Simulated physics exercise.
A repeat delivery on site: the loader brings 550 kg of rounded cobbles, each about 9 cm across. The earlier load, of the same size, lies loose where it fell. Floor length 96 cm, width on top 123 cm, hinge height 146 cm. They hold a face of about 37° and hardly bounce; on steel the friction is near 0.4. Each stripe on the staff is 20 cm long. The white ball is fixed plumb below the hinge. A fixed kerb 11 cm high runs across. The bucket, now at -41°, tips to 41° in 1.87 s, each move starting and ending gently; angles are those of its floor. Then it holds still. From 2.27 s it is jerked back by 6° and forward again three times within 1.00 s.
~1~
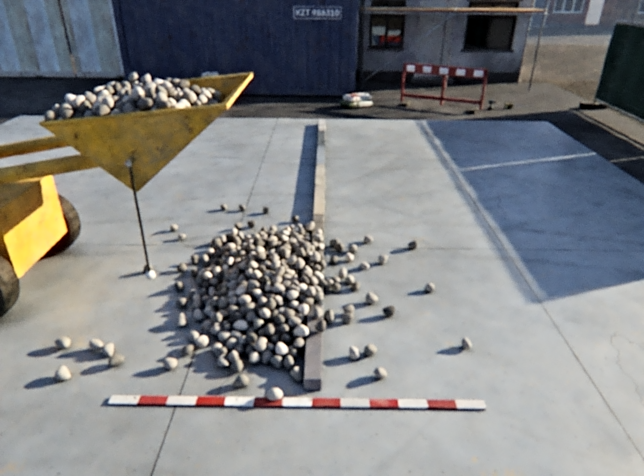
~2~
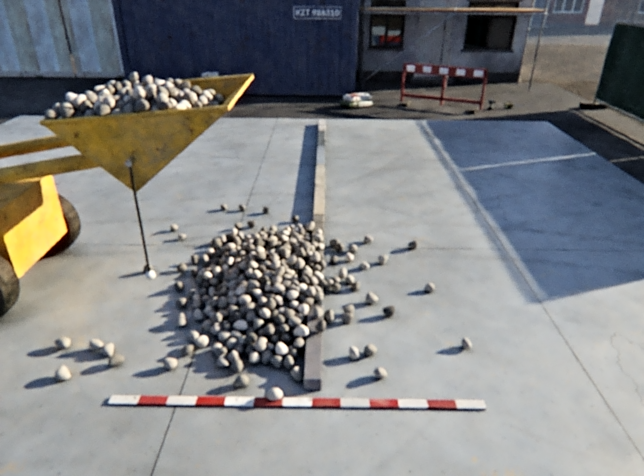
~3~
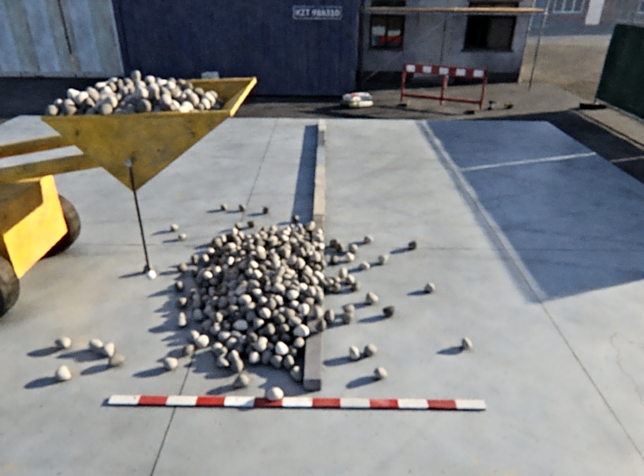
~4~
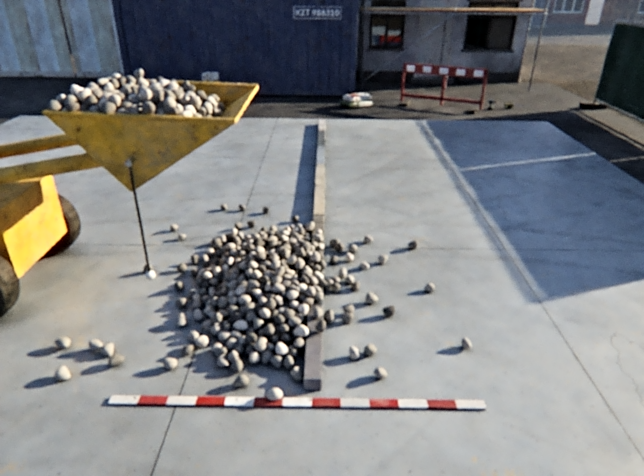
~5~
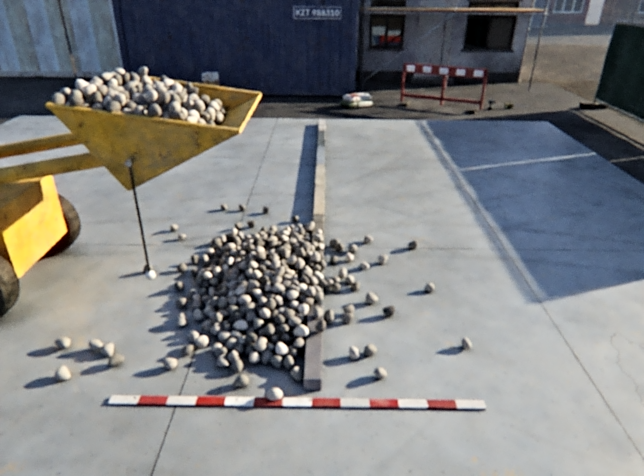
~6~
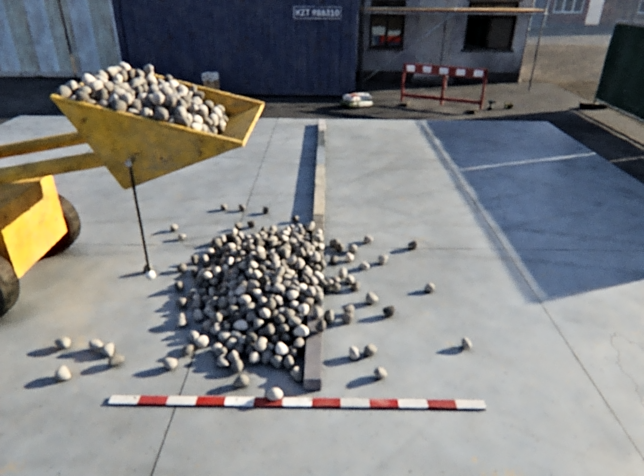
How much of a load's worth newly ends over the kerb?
About 33 per cent.
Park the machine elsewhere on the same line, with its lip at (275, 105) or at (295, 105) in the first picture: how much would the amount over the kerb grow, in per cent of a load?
Near 75 per cent from the first place, 90 from the second.
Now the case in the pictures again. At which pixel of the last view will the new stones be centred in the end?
Around (291, 269).
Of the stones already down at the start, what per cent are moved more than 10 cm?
Roughly 15 per cent of them.
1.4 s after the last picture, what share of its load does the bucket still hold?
Roughly 20 per cent is still inside.
Then, 0.8 s after the last picture the floor is at 28°; in per cent of one load, 94 in the bucket, 102 on this side of the kerb, 5 over the kerb; the foremost stones are at (399, 289).
Then, 1.4 s after the last picture the floor is at 41°; in per cent of one load, 20 in the bucket, 172 on this side of the kerb, 8 over the kerb; the foremost stones are at (399, 289).
Then, 3.1 s after the last picture the floor is at 41°; in per cent of one load, 0 in the bucket, 163 on this side of the kerb, 38 over the kerb; the foremost stones are at (446, 272).
Then, 5.8 s after the last picture the floor is at 41°; in per cent of one load, 0 in the bucket, 163 on this side of the kerb, 38 over the kerb; the foremost stones are at (446, 272). Net gain over the kerb, 33.
